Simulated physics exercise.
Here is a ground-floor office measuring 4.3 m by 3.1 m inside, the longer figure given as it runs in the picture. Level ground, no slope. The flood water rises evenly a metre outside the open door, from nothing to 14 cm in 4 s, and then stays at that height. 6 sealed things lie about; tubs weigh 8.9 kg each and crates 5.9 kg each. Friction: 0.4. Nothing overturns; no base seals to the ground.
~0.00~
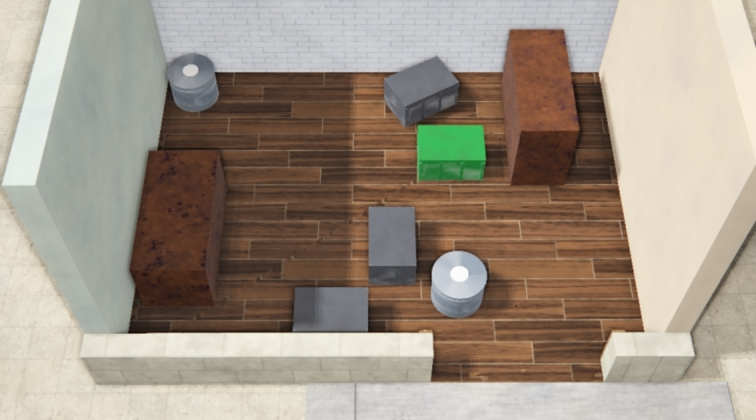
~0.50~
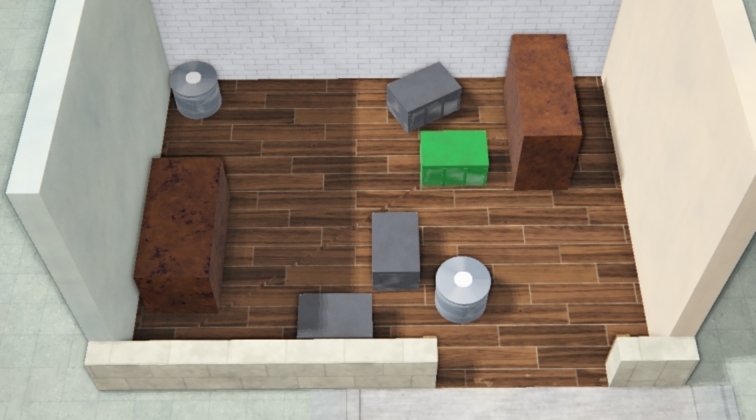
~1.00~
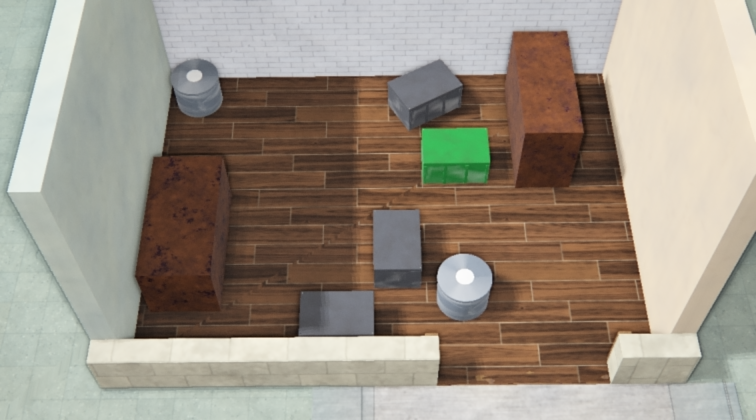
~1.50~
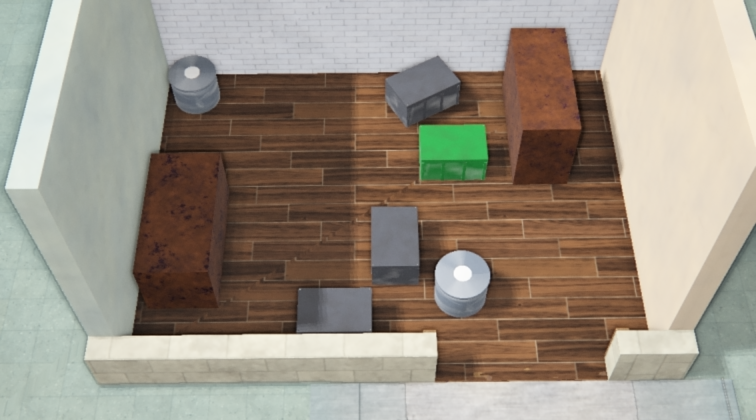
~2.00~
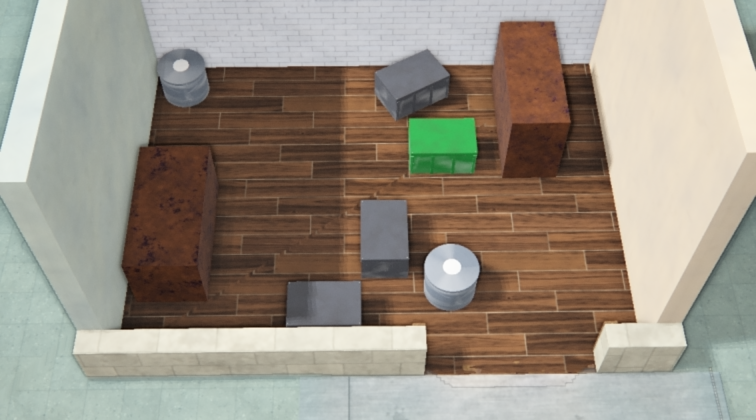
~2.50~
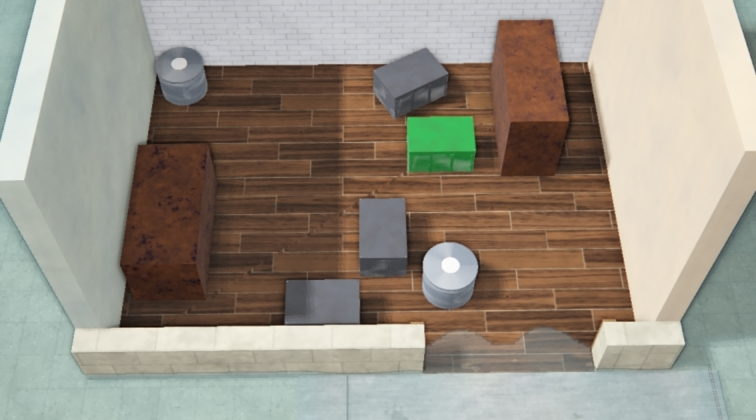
A bright green crate sits toward the back right of a roofless, wood-floored room, seen from high above its open doorway. Rust-brown blocks stand at left and right, three grey boxes lie around the floor, and silvery drums sit at back left and front right. Everything inside stays still while the view shifts slightly, and finally a thin, clear sheet of water appears across the doorway.
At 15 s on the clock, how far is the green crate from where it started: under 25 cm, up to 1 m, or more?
More than 1 m.
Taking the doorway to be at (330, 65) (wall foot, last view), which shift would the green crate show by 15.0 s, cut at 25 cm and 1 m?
In that case the green crate would have gone a great distance.
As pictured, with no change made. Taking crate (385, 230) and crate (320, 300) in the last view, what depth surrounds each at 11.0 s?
First about 9 cm, second about 2 cm.
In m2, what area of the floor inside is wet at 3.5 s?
Somewhere about 1.0 m2, give or take.
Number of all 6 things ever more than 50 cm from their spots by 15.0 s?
The total is 6.
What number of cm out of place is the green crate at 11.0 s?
Shift by then: About 200 cm.
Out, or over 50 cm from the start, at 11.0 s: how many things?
4.
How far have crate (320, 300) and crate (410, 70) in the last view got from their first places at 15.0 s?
Respectively 80 and 200 cm.
After 3.5 s the green crate is near (441, 134), 0.0 m from its start, aground; 0 afloat.
After 6.8 s the green crate is near (408, 93), 0.6 m from its start, afloat; 1 afloat.
After 11.0 s the green crate is near (247, 137), 1.8 m from its start, afloat; 5 afloat.
After 15.0 s the green crate is near (376, 244), 1.3 m from its start, afloat; 6 afloat.
